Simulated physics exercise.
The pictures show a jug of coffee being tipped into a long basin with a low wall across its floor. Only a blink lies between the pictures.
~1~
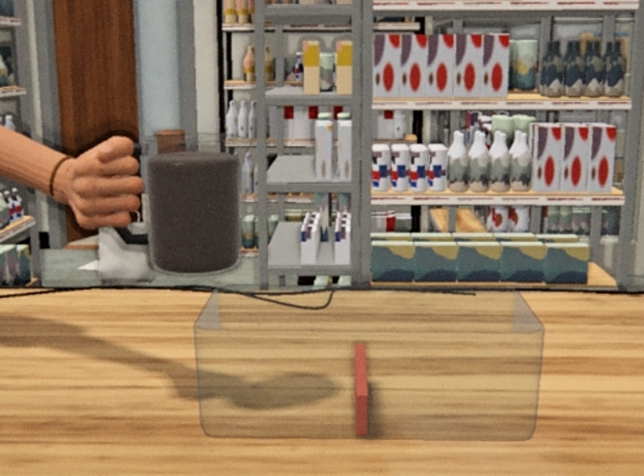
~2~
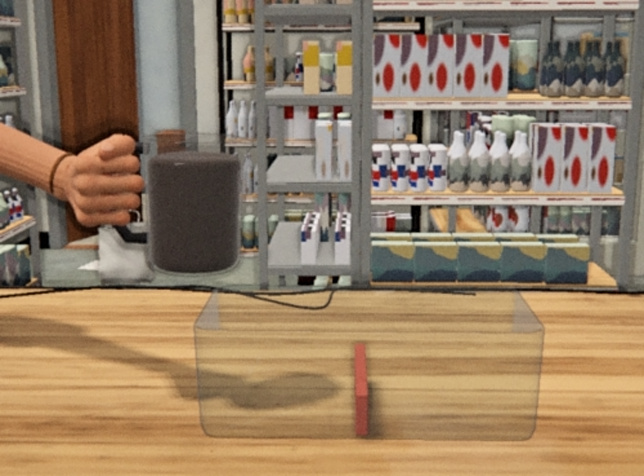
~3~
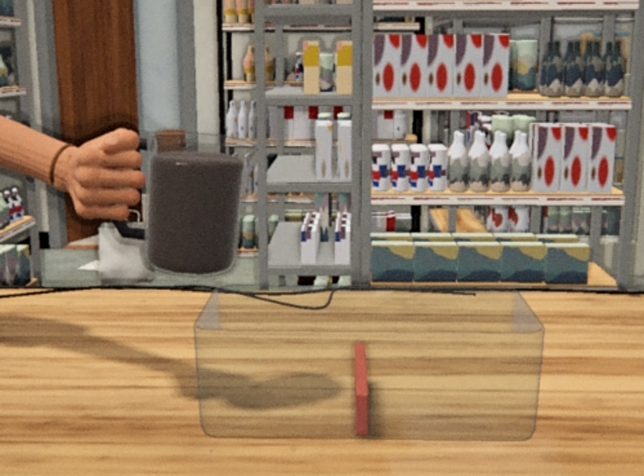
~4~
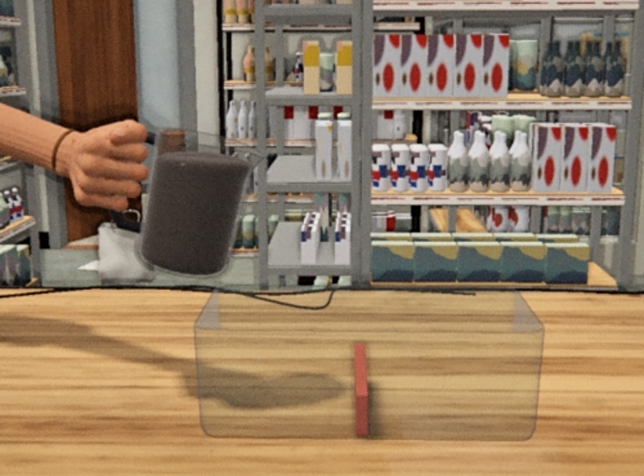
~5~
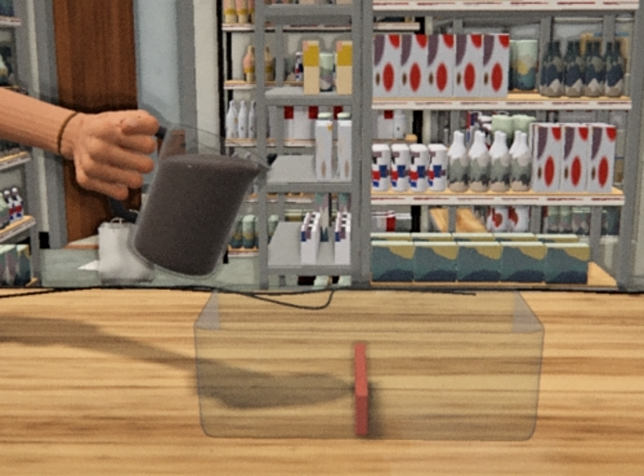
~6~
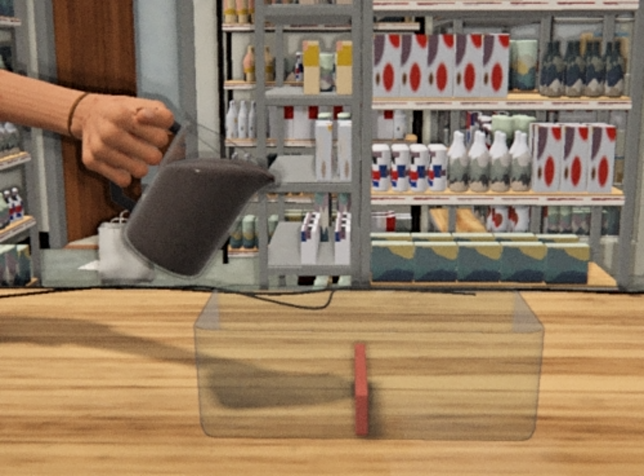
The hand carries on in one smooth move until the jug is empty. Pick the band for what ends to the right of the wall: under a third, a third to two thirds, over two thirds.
It comes to less than a third.
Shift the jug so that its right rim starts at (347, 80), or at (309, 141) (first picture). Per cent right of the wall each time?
Near 90 % and 75 %.
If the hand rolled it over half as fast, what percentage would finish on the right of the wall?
Some 5 per cent.
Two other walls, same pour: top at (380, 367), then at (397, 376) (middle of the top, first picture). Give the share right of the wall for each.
The first gives 5 %, the second 10 %.
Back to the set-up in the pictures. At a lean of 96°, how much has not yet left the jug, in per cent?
Roughly 65 in a hundred.
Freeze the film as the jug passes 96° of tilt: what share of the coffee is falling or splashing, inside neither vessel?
It comes to 20 per cent or so.
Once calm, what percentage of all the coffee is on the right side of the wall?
About 5 per cent.
A moment on, the jug is tipped on its side and 63 per cent is still to pour, 18 is left of the wall and 0 right of it.
Next, the jug is tipped right over and 16 per cent is still to pour, 70 is left of the wall and 1 right of it.
Then the jug is tipped right over and 1 per cent is still to pour, 86 is left of the wall and 5 right of it.
Later the jug is tipped right over and 0 per cent is still to pour, 88 is left of the wall and 7 right of it.
In the end 88 per cent lies left of the wall, 7 right of it and 5 outside.
